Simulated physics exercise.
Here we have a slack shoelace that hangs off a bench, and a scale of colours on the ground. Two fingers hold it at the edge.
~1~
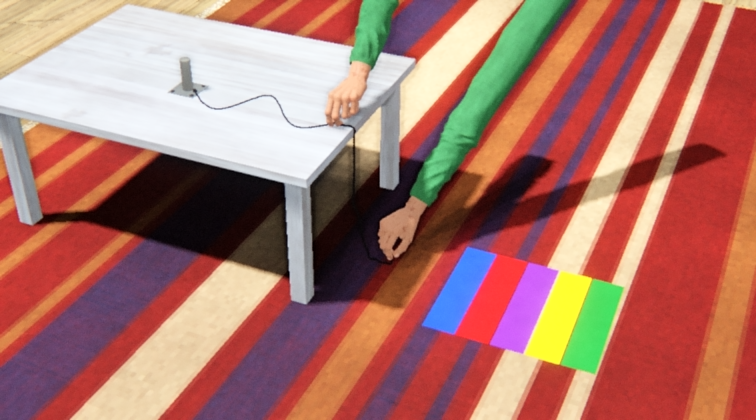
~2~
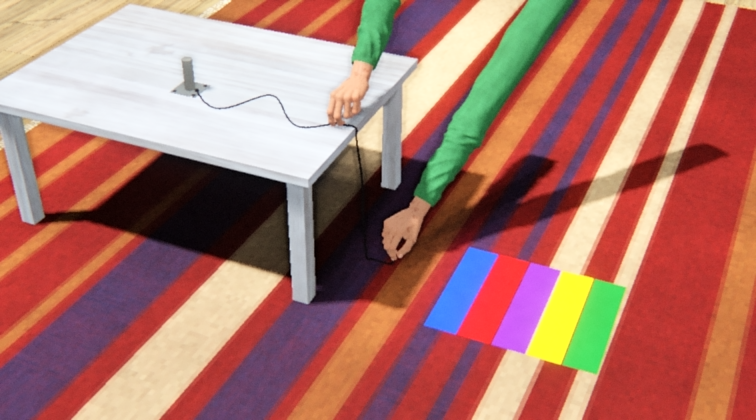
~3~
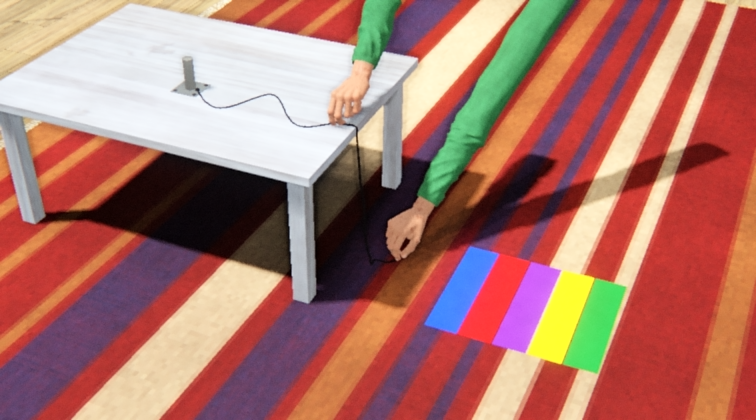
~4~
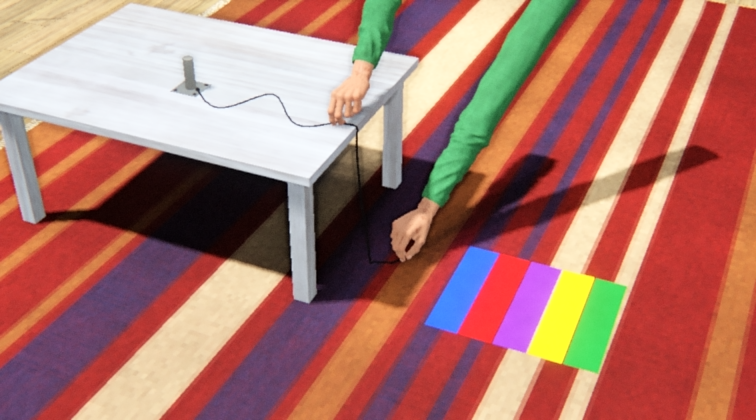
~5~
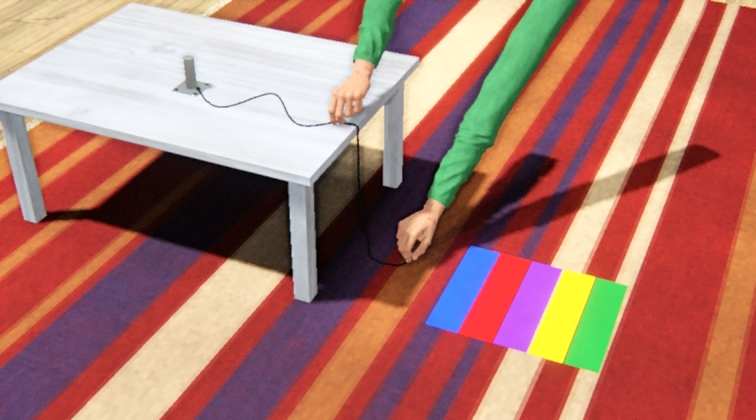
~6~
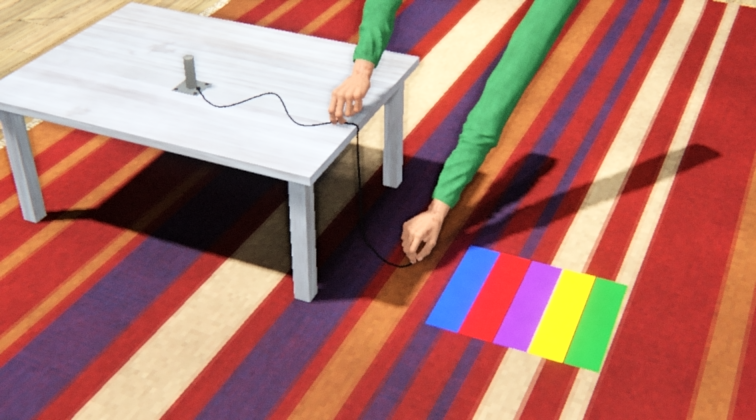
The clip opens on a thin dark cord running across a pale table and over its edge, one hand pinching it there while another, low by the striped rug, holds its lower end. The lower hand shifts slightly right, toward the strip of coloured bands, while the upper hand stays nearly still.
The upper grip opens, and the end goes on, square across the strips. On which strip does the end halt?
The end stops over the yellow strip.
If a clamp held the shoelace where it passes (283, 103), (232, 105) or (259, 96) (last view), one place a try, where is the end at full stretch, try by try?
Try by try, around (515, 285), (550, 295) and (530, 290).
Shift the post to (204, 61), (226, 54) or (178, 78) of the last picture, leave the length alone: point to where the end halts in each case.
About (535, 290), (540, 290) and (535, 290).
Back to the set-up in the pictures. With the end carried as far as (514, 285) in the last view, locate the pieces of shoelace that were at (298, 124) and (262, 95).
At (357, 126), then (286, 105).
Soon after, end near (514, 285); over red.
Then, end near (546, 293); over purple.
At full stretch, end near (566, 299); over yellow. It gets as far as the yellow strip.
